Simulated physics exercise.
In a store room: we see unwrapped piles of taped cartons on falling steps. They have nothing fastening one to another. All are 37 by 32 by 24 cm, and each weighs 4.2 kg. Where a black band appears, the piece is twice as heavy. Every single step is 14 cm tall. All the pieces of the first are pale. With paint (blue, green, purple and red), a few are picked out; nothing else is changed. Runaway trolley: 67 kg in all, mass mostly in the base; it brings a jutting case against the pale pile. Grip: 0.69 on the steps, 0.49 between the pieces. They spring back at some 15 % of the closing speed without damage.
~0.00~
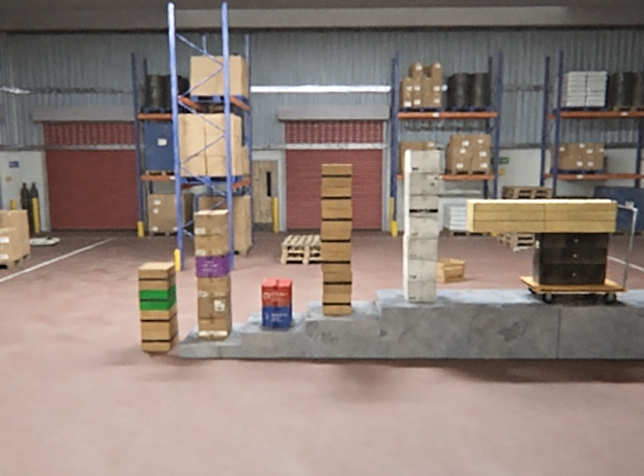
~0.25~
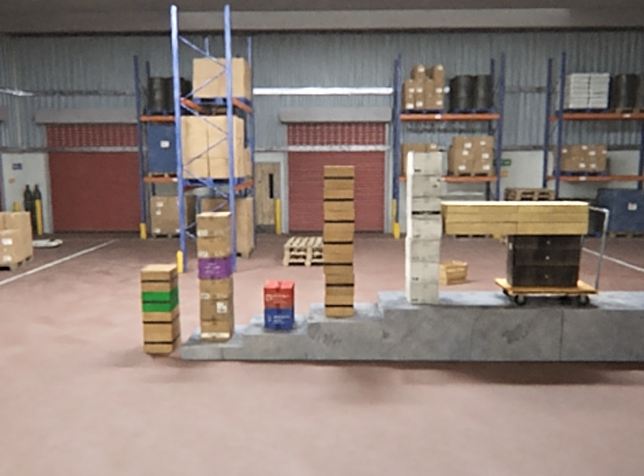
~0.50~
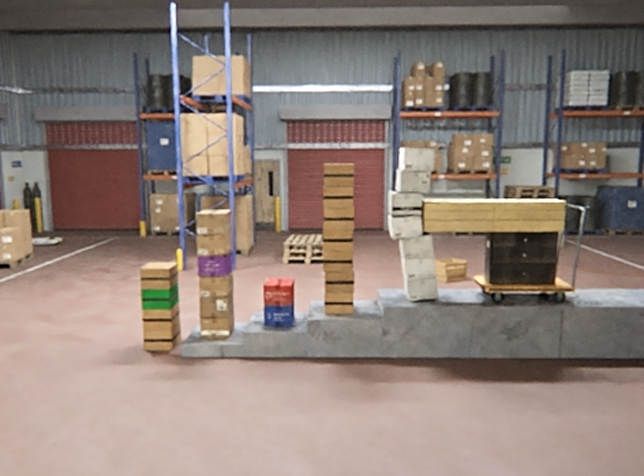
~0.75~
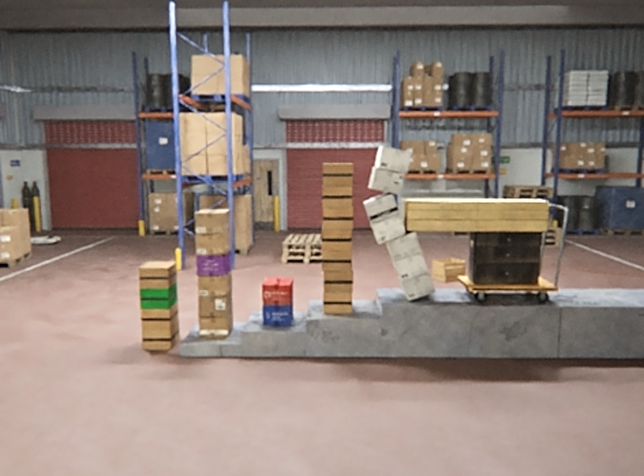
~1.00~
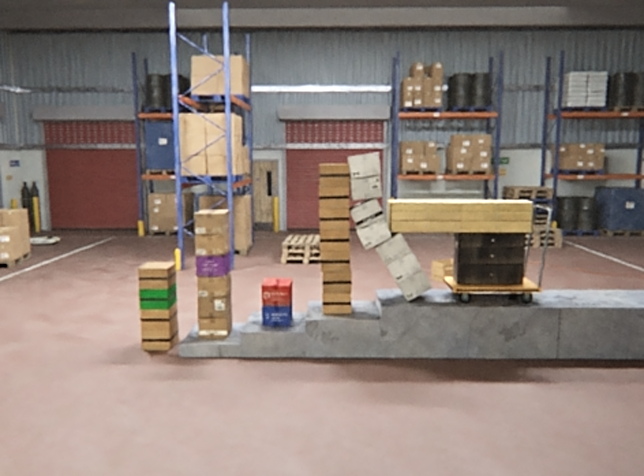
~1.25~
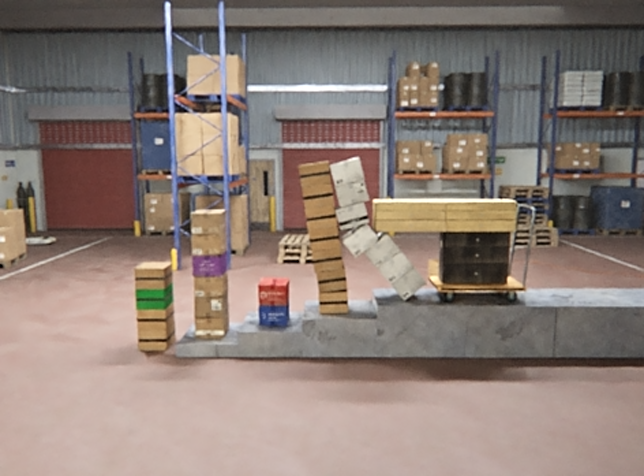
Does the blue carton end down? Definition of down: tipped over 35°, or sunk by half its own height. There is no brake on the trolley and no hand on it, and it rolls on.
No.
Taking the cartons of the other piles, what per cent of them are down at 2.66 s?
40 %.
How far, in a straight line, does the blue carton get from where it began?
Some 0 cm.
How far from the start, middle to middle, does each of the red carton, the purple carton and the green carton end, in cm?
Displacements: Red = 0, purple = 150, green = 90 (cm).
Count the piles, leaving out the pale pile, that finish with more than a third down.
Summing them, I get 3 in all.
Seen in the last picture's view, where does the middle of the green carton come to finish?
Somewhere around pixel (88, 332).
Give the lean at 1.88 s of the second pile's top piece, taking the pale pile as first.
40° from upright.
After 1.88 s, 7 of the pale pile down; 6 of the 19 other cartons down; blue carton unmoved.
After 2.66 s, 7 of the pale pile down; 8 of the 19 other cartons down; blue carton unmoved; green carton 24° from how it stood.
In the end (4.6 s), 7 of the pale pile down; 15 of the 19 other cartons down; blue carton unmoved; green carton on its side; red carton unmoved. From the last view, middles, blue carton near (274, 311), green carton near (88, 332).
